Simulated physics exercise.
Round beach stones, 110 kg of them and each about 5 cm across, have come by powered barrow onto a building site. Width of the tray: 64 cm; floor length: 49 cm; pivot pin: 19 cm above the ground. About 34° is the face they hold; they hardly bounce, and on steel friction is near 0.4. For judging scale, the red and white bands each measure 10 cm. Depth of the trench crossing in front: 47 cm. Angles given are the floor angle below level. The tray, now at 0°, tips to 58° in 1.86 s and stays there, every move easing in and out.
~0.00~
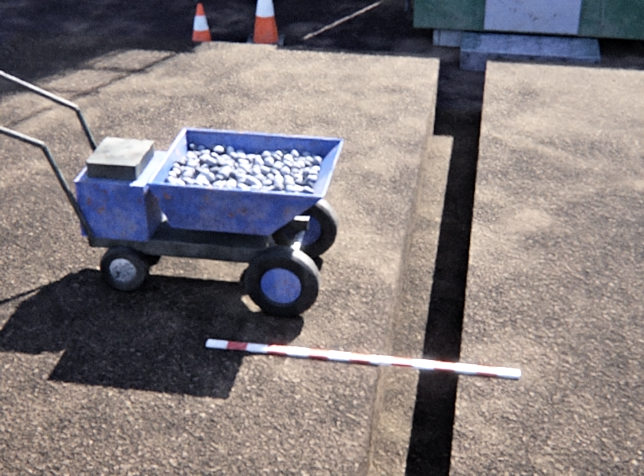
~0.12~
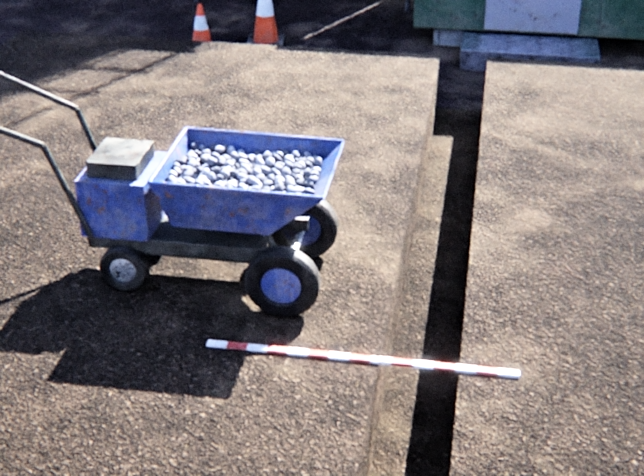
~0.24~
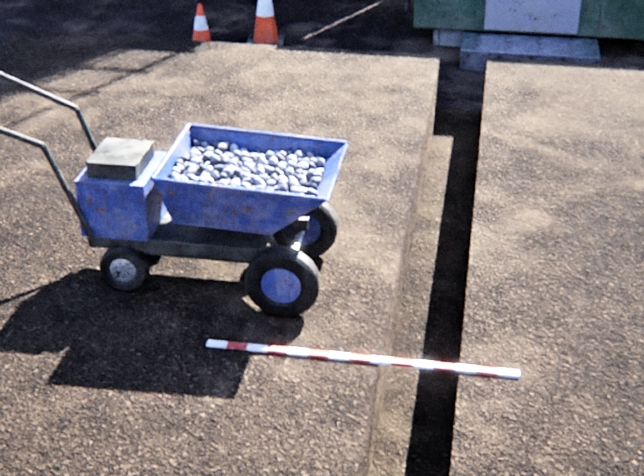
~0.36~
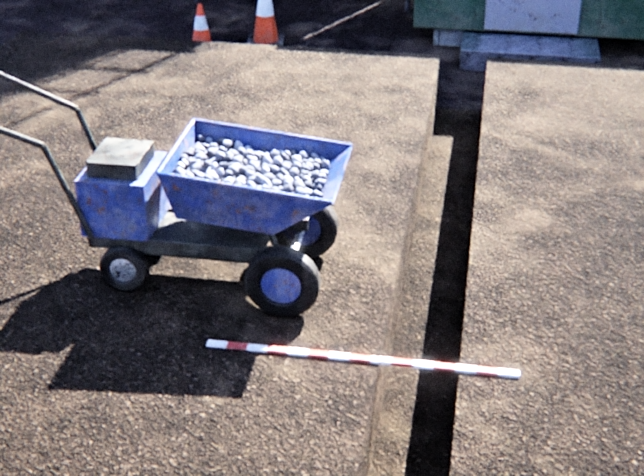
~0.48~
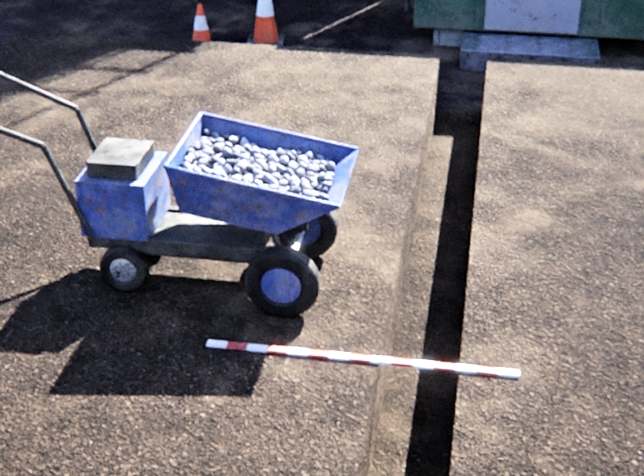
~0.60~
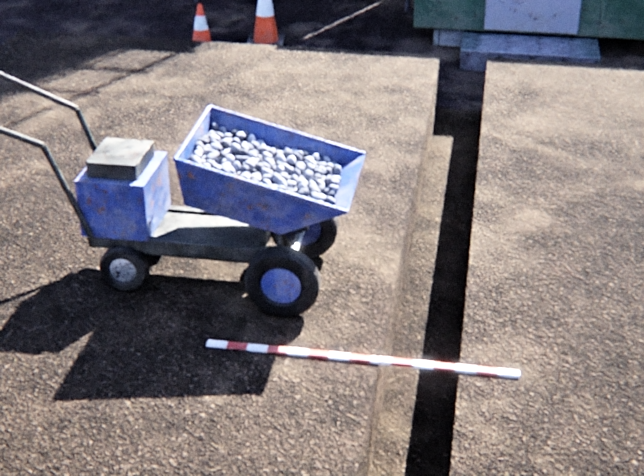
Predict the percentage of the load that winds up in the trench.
My prediction is about 96 per cent.
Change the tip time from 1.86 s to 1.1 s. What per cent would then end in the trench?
Then roughly 90 percent.
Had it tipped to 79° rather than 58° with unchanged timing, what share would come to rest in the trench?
In that case near 100 per cent.
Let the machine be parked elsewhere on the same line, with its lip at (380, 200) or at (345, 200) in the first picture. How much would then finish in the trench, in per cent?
I'd expect close to 30 per cent at the first and 70 per cent at the second.
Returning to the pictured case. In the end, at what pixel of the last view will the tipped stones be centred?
I'd point to around (433, 356).
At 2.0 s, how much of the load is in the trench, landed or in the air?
50 per cent, give or take.
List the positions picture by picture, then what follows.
In the first picture, lip at (322, 198), floor tilted 0°, highest stones at (257, 165).
In the second picture, the tray is at 1°, its lip at (324, 198); the top of the load is at (250, 164); the stones move at 0.1 m/s on average.
In the third picture, lip at (327, 200), floor tilted 3°, highest stones at (220, 160); the stones move at 0.2 m/s on average.
In the fourth picture, lip at (333, 203), floor tilted 6°, highest stones at (211, 156); the stones move at 0.2 m/s on average.
In the fifth picture, the tray is at 10°, its lip at (339, 207); the top of the load is at (209, 150); the stones move at 0.3 m/s on average.
In the sixth picture, the tray is at 14°, its lip at (347, 212); the top of the load is at (213, 141); the stones move at 0.4 m/s on average.
After 1.4 s the floor is at 49°; 100 % in the tray; the foremost stones are at (395, 232).
After 2.0 s the floor is at 58°; 48 % in the tray, 50 % in the trench, 2 % past the trench; the foremost stones are at (483, 290).
After 2.3 s the floor is at 58°; 22 % in the tray, 74 % in the trench, 4 % past the trench; the foremost stones are at (542, 302).
After 4.3 s the floor is at 58°; 0 % in the tray, 96 % in the trench, 4 % past the trench; the foremost stones are at (578, 307).
